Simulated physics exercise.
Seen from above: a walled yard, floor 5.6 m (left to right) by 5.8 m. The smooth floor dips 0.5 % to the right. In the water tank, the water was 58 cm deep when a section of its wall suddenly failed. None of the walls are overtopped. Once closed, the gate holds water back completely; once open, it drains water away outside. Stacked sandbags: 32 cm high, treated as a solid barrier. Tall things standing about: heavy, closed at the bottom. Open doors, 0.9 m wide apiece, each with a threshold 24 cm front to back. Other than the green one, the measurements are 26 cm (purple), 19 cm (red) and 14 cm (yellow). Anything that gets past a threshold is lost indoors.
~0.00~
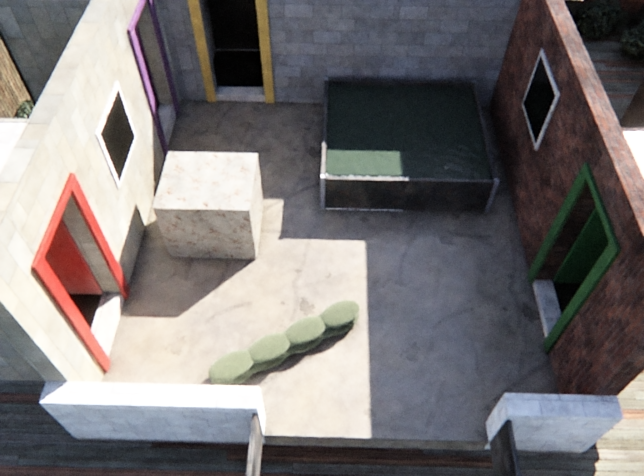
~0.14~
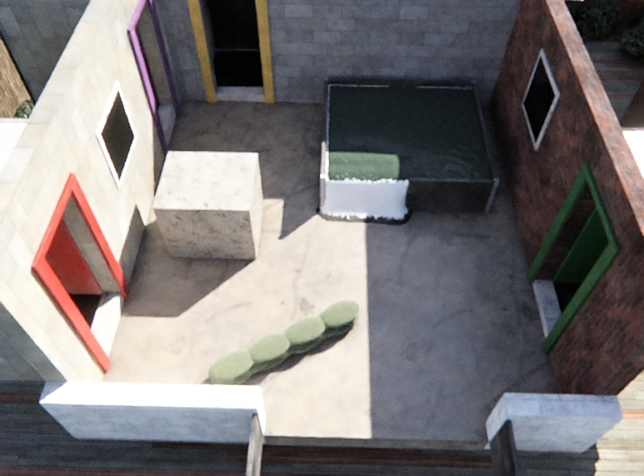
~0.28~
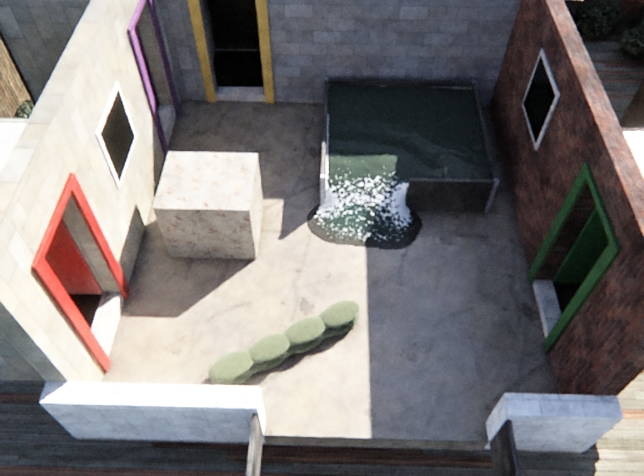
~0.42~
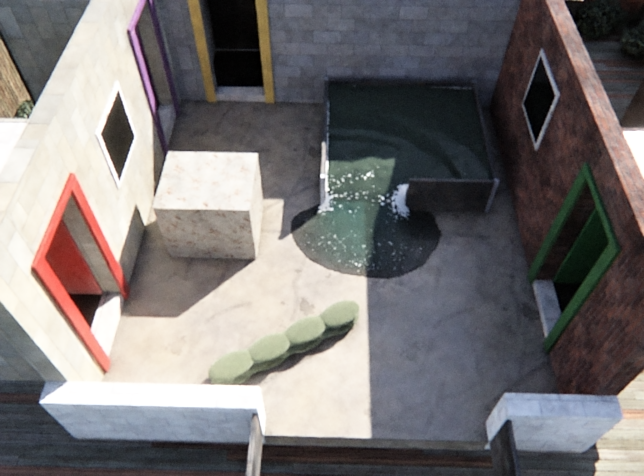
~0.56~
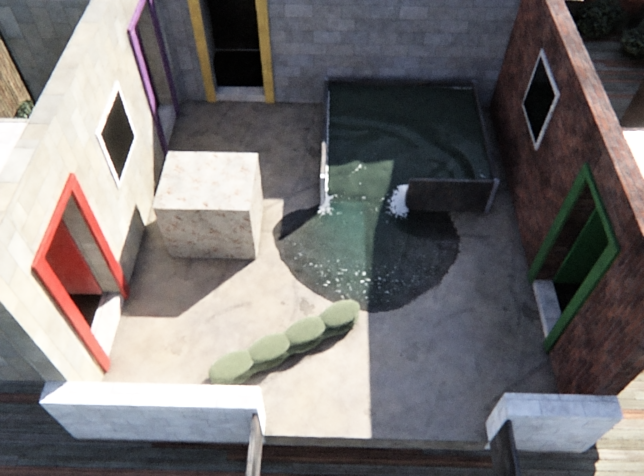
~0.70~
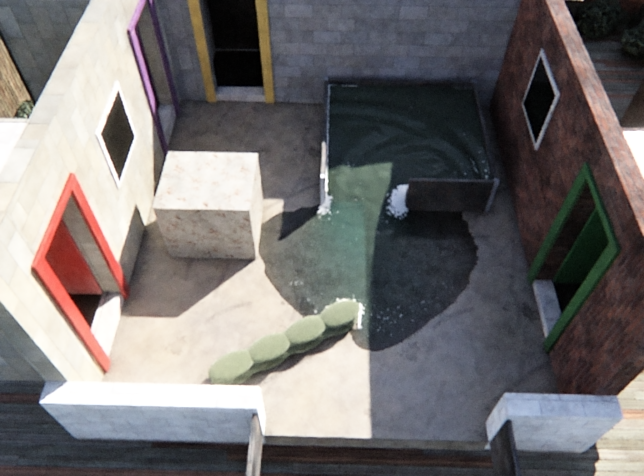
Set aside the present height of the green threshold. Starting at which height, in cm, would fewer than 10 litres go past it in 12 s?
Starting at roughly 5 cm.
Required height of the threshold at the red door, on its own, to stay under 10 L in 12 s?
Red would need about 23 cm on its own.
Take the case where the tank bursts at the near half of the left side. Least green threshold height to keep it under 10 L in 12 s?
It should stand roughly 8.0 cm high.
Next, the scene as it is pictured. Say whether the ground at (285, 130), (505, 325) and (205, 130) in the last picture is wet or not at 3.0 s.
So the three spots come out spared, swamped, spared, in that order.
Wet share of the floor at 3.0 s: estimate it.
About 50 per cent.
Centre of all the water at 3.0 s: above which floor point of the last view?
(365, 217) or so.
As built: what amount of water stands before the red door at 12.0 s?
7.5 cm.
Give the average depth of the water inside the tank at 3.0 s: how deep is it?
The average depth is some 31 cm.
After 1.4 s water covers 35 % of the floor, deepest (31 cm) near (351, 219); it has not reached the green door.
After 3.0 s water covers 50 % of the floor, deepest (31 cm) near (136, 368); 2 cm at the green door, 0 litres in over its 12 cm threshold.
After 12.0 s water covers 95 % of the floor, deepest (14 cm) near (400, 106); 6 cm at the green door, 0 litres in over its 12 cm threshold.
At the green door as built, the water arrived by 1.6 s and peaked near 8 cm at 3.6 s.
With a threshold of 4 cm, 18 litres would have come in within the 12 s; with 6 cm, 4 litres. So under 10 litres takes about 5 cm.
